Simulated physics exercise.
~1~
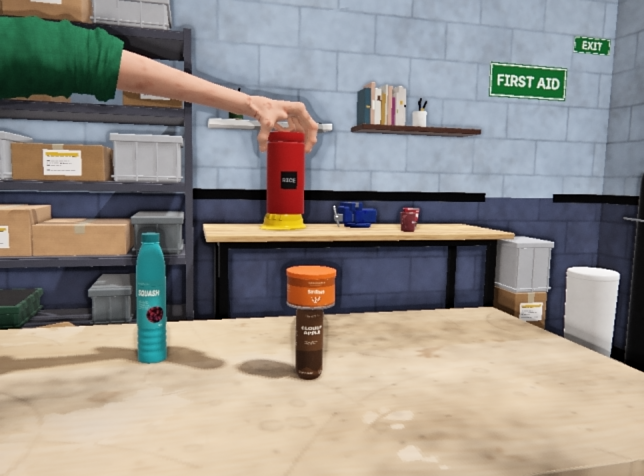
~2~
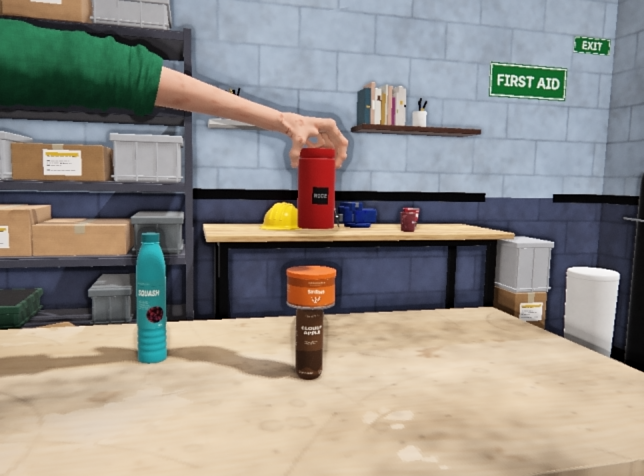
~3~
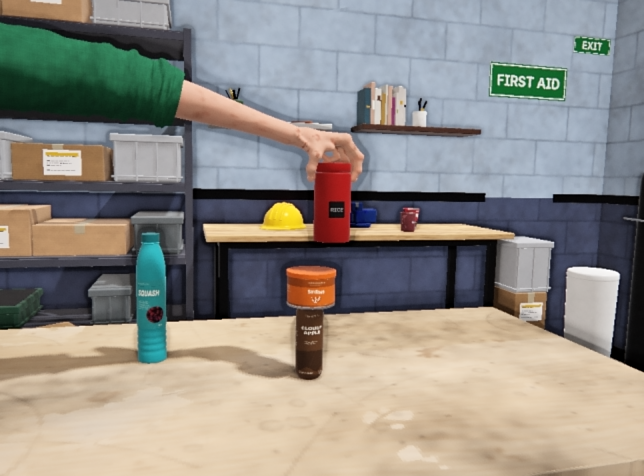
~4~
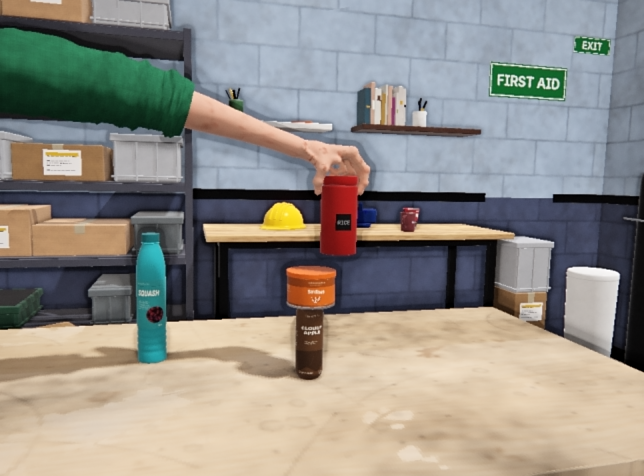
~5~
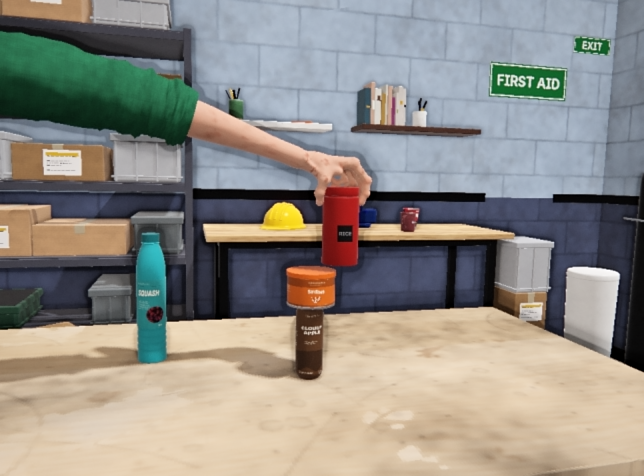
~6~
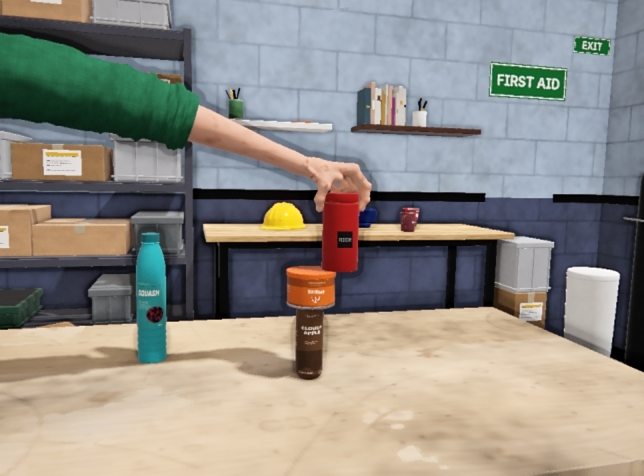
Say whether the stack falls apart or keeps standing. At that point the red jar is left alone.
The pile cannot bear the load.
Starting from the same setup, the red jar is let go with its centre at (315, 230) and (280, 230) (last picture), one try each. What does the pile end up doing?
Stays standing, then topples over.
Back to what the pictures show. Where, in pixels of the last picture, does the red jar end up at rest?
Around (465, 353).
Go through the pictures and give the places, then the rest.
Still above its spot; red jar (286, 174); orange tub (311, 287), in the first picture.
Still above its spot; red jar (316, 188); brown can (309, 340), in the second picture.
Still above its spot; red jar (332, 202); turquoise bottle (151, 297), in the third picture.
Still above its spot; red jar (339, 215); orange tub (311, 287), in the fourth picture.
Still above its spot; red jar (341, 226); brown can (309, 340), in the fifth picture.
In place under the hand; red jar (340, 231); turquoise bottle (151, 297), in the sixth picture.
Then, 0.50 s past the last view, orange tub and red jar now fallen.
Then, 0.70 s past the last view, things are still on the move.
Finally, fallen, orange tub and red jar; the other 2 still in place. Final places as the last picture's camera would see them, red jar near (466, 353). The pile comes apart.
